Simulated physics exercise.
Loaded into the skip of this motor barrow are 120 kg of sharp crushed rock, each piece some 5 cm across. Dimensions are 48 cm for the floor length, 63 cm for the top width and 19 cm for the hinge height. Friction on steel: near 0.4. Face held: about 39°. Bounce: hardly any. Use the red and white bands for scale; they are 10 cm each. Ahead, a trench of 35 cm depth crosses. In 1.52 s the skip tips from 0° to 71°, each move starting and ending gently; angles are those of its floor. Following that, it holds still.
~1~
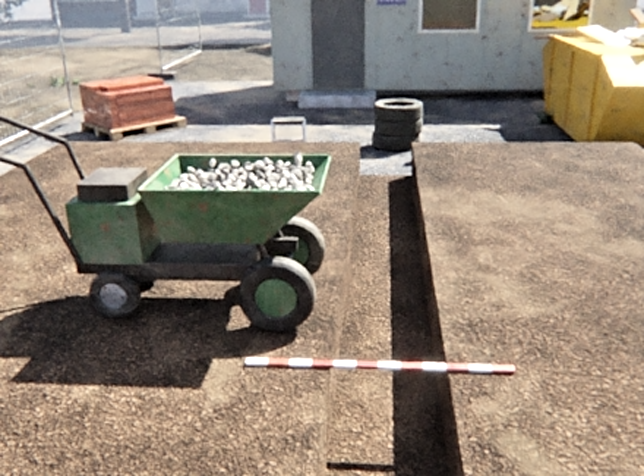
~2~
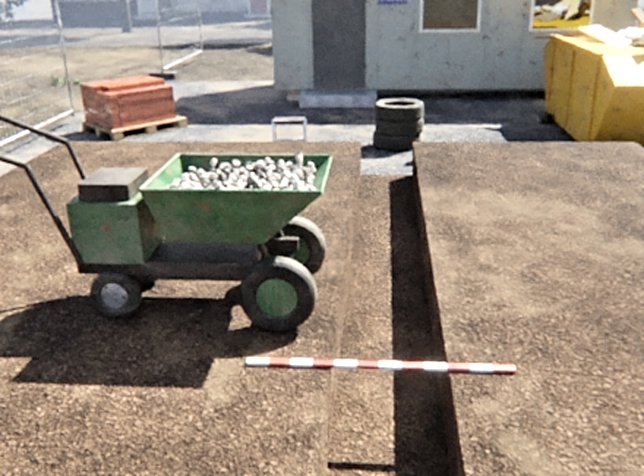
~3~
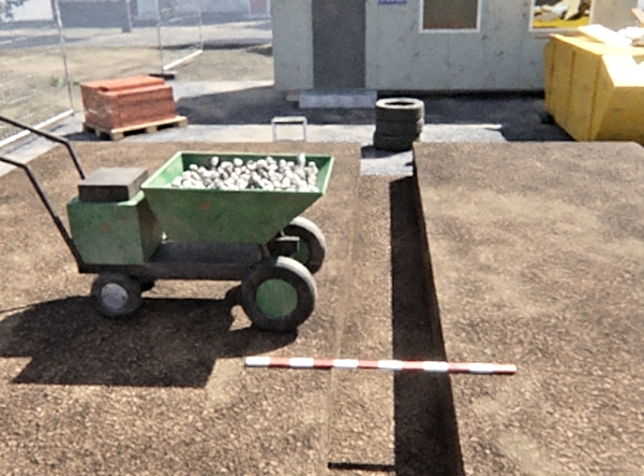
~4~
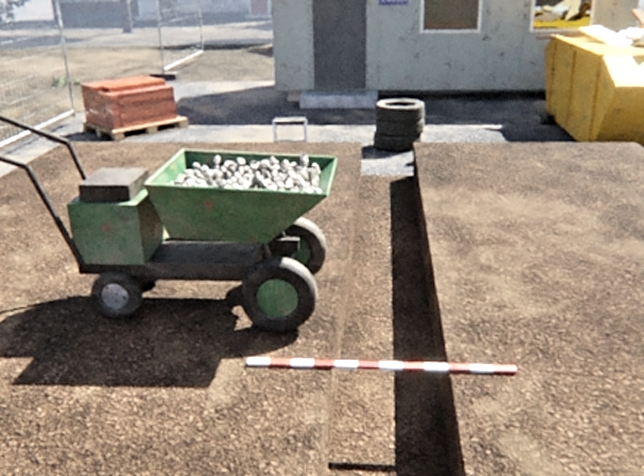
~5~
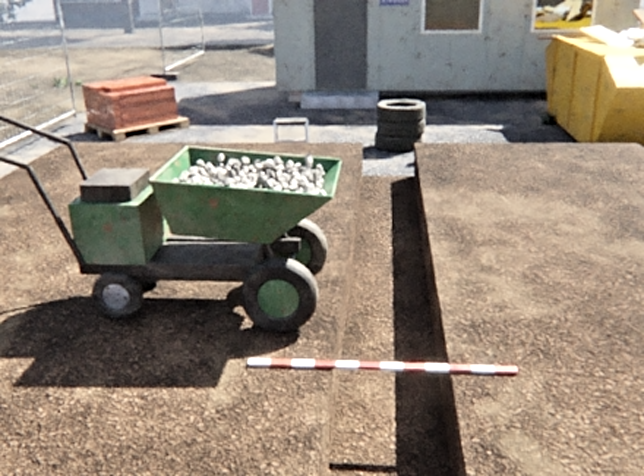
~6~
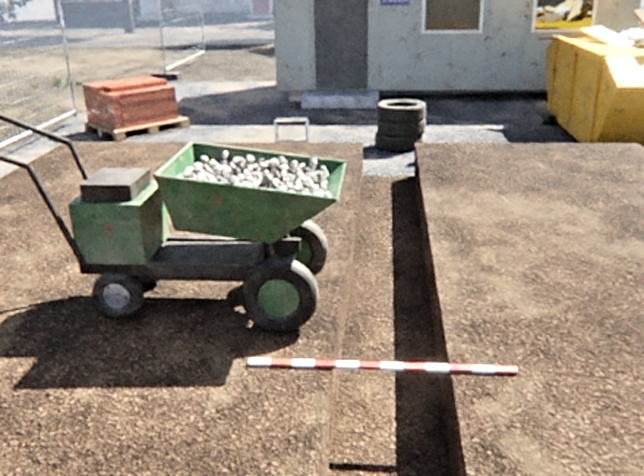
To begin with, a green motor barrow loaded with grey crushed rock stands level beside a narrow trench, with a red-and-white striped pole lying across it. The skip then tilts slowly and slightly, its front lip easing to the right and down, while the stones stay heaped inside and the wheels remain still.
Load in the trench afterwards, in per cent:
84 %.
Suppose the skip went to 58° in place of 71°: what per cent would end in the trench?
About 55 per cent would end up in the trench.
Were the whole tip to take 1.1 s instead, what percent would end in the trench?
Roughly 80 per cent.
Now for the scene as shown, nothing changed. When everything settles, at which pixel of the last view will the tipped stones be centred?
Middle at around (418, 349), I'd say.
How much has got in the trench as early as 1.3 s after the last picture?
Close to 40 per cent has got there by then.
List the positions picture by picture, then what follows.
The skip is at 0°, its lip at (320, 193); the top of the load is at (268, 165), in the first picture.
Lip at (321, 193), floor tilted 0°, highest stones at (269, 165), in the second picture.
Lip at (323, 194), floor tilted 1°, highest stones at (270, 165), in the third picture.
The skip is at 3°, its lip at (327, 195); the top of the load is at (267, 164), in the fourth picture.
Lip at (332, 198), floor tilted 5°, highest stones at (260, 164), in the fifth picture.
Lip at (337, 200), floor tilted 7°, highest stones at (241, 164), in the sixth picture.
Then, 0.8 s after the last picture the floor is at 60°, 100 % in the skip; the foremost stones are at (401, 258).
Then, 1.3 s after the last picture the floor is at 71°, 54 % in the skip, 38 % in the trench, 7 % past the trench; the foremost stones are at (473, 305).
Then, 1.7 s after the last picture the floor is at 71°, 18 % in the skip, 65 % in the trench, 17 % past the trench; the foremost stones are at (513, 295).
Then, 3.6 s after the last picture the floor is at 71°, 0 % in the skip, 84 % in the trench, 16 % past the trench; the foremost stones are at (519, 298).
